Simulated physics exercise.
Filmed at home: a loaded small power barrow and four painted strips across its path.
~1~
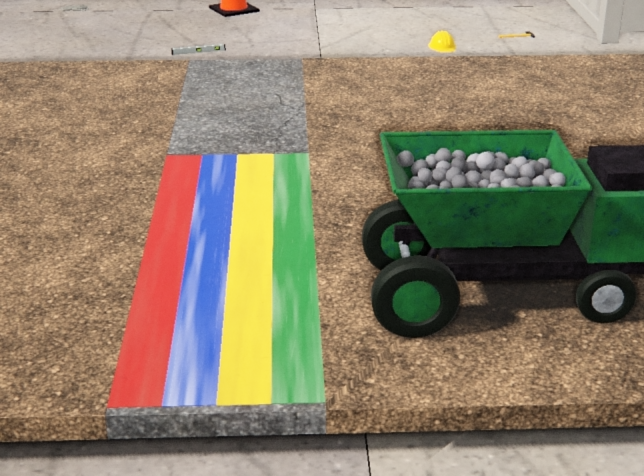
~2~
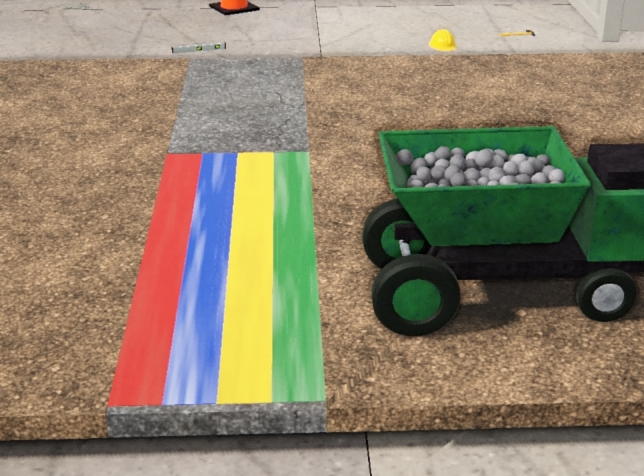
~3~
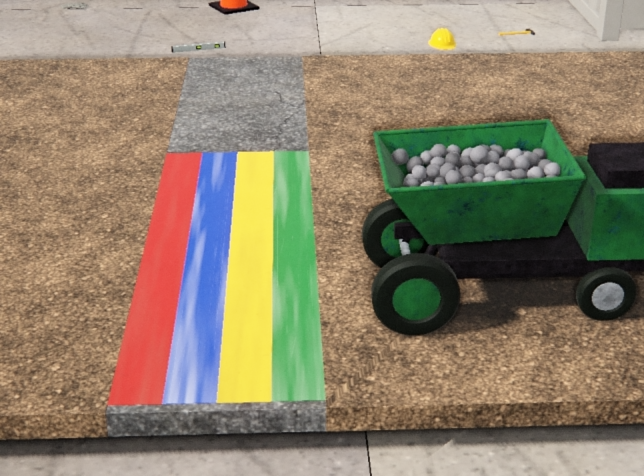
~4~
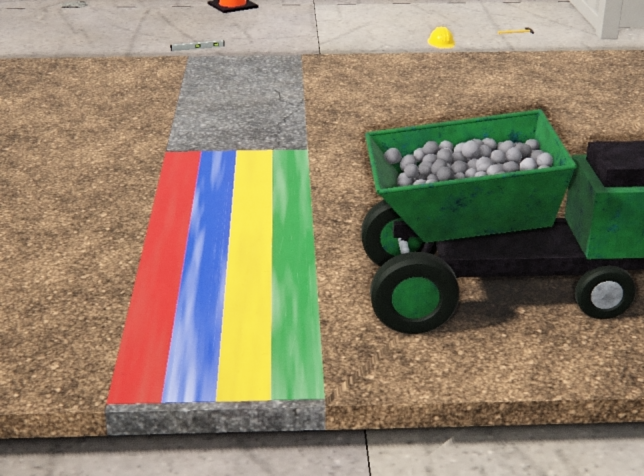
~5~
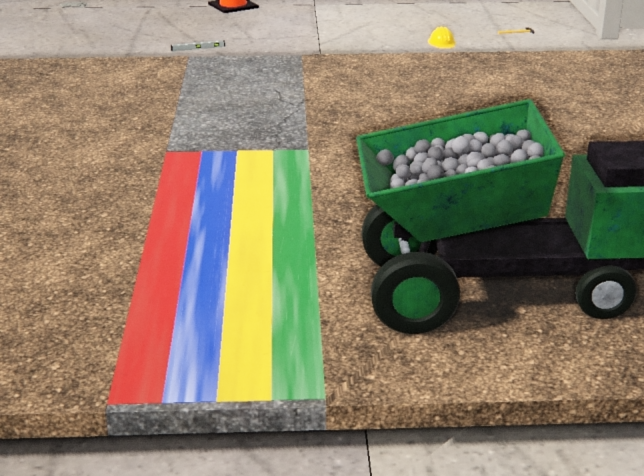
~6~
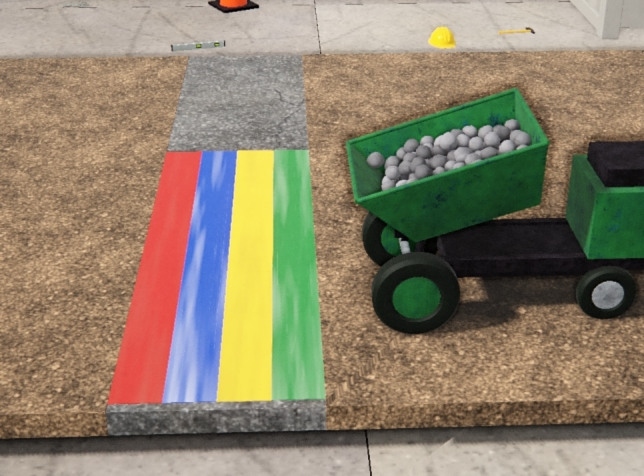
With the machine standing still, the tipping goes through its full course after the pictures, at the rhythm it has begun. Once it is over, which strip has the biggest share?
Biggest share: The yellow strip.
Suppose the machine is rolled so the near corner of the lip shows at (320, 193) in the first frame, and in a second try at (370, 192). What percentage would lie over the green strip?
I'd expect close to 0 per cent and then close to 10 per cent.
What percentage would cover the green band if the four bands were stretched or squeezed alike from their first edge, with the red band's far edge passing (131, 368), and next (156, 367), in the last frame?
Shares in turn: 20 %; 10 %.
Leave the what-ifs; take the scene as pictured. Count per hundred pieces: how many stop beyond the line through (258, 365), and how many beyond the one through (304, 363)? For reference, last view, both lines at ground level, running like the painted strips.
70 % and 90 %.
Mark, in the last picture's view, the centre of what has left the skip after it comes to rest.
Roughly pixel (238, 297).
Just after the last frame, skip tipped steeply; every one in the skip.
A moment on, skip tipped right over; the larger part in the skip; just a few over the green strip; roughly a quarter over the yellow strip; just a few over the blue strip; just a few falling.
Further on, skip tipped right over; roughly a quarter in the skip; about a tenth over the green strip; roughly a third over the yellow strip; roughly a quarter over the blue strip; about a tenth over the red strip; about a tenth off the paint.
When it is over, skip tipped right over; about a tenth in the skip; roughly a quarter over the green strip; roughly a third over the yellow strip; roughly a quarter over the blue strip; about a tenth over the red strip; about a tenth off the paint.
